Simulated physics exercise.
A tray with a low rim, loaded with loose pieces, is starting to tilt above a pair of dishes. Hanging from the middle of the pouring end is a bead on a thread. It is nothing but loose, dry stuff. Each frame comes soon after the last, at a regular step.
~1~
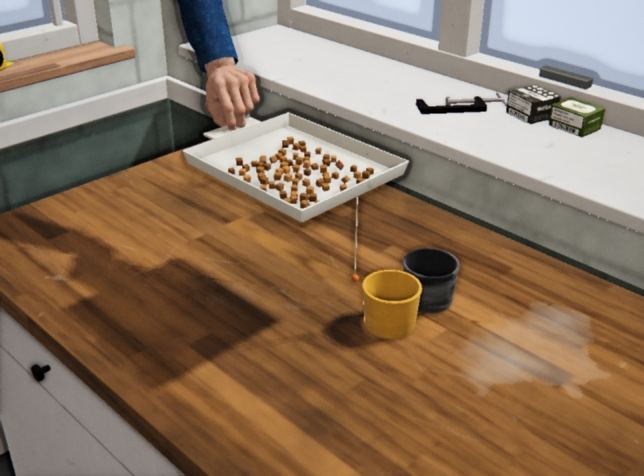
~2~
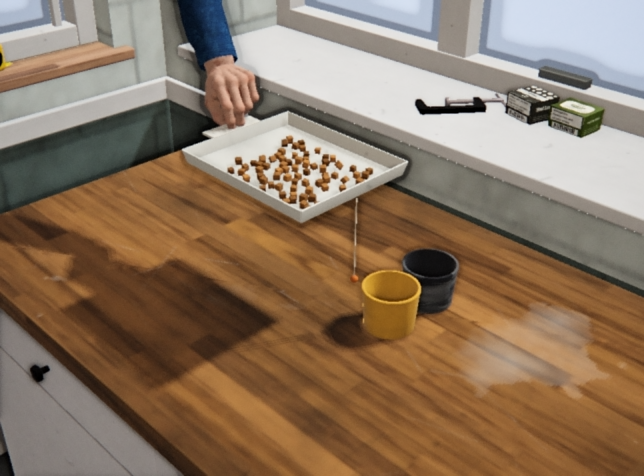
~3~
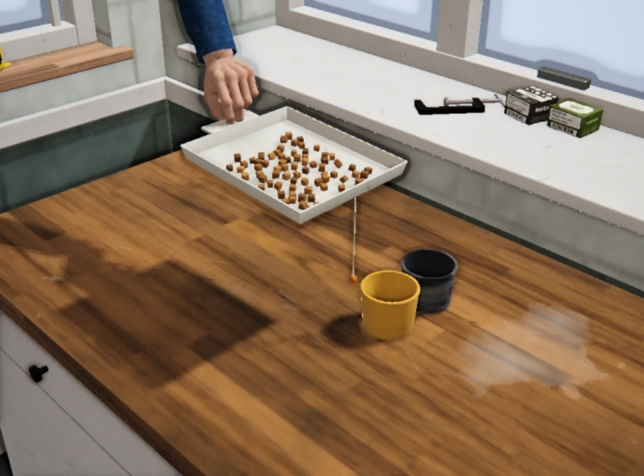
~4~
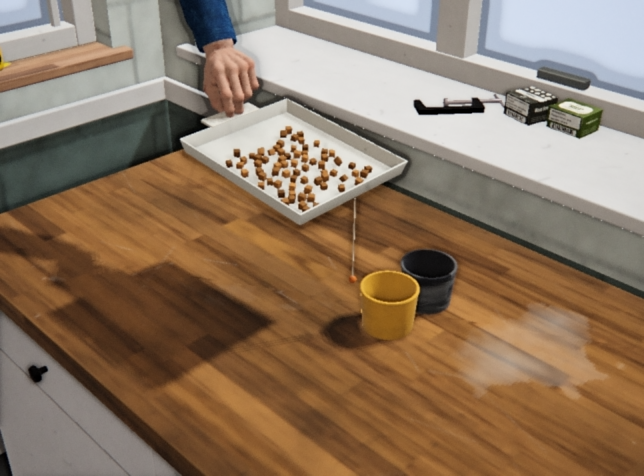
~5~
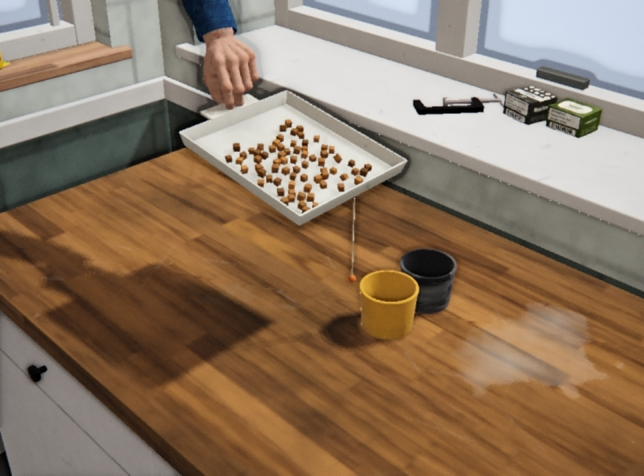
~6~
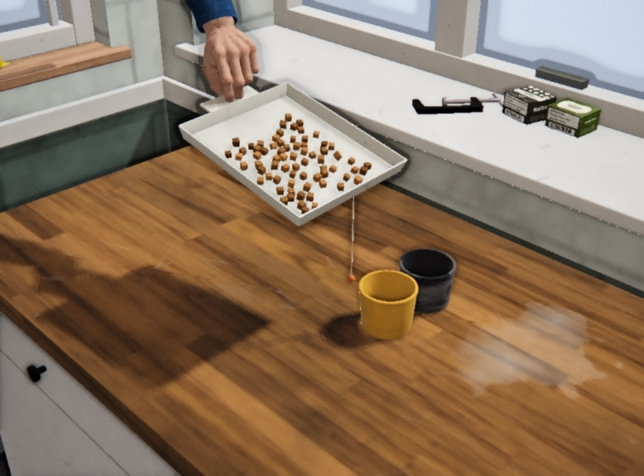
In a kitchen seen from above at an angle, a wooden countertop runs below a white windowsill holding small boxes. A hand in a blue sleeve holds a white tray of brown cubes, a bead hanging on a thread from it, near a yellow dish and a black dish. The hand gradually raises the tray's far end, tilting it slightly, while the view stays almost still.
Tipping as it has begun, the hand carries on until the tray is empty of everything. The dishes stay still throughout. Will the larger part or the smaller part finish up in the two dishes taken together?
The smaller part does.
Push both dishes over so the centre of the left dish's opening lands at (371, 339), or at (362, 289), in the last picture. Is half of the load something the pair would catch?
First shift, a minority share; second shift, a minority share.
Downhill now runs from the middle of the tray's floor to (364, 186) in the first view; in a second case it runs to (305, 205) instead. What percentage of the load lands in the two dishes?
You'd see roughly 50 per cent the first time and 0 per cent the second.
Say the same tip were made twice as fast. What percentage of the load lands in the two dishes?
Result: About 0 per cent.
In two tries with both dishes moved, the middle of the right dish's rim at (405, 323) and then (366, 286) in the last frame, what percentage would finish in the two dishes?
Roughly 10% the first time and 30% the second time.
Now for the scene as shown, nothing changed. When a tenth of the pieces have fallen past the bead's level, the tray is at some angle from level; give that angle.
Reading: Some 105°.
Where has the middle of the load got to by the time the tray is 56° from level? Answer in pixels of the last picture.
Check around (322, 190) in the last picture.
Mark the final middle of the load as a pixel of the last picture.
Somewhere around (353, 377) in the last picture.
Soon after the last picture, tray tipped steeply; all on the tray.
A little later, tray tipped right over; nearly all on the tray; a stray few outside both.
Later still, tray tipped past a quarter turn; a stray few in the left dish; nearly all outside both.
At rest, tray tipped past a quarter turn; a stray few in the left dish; none in the right dish; nearly all outside both.
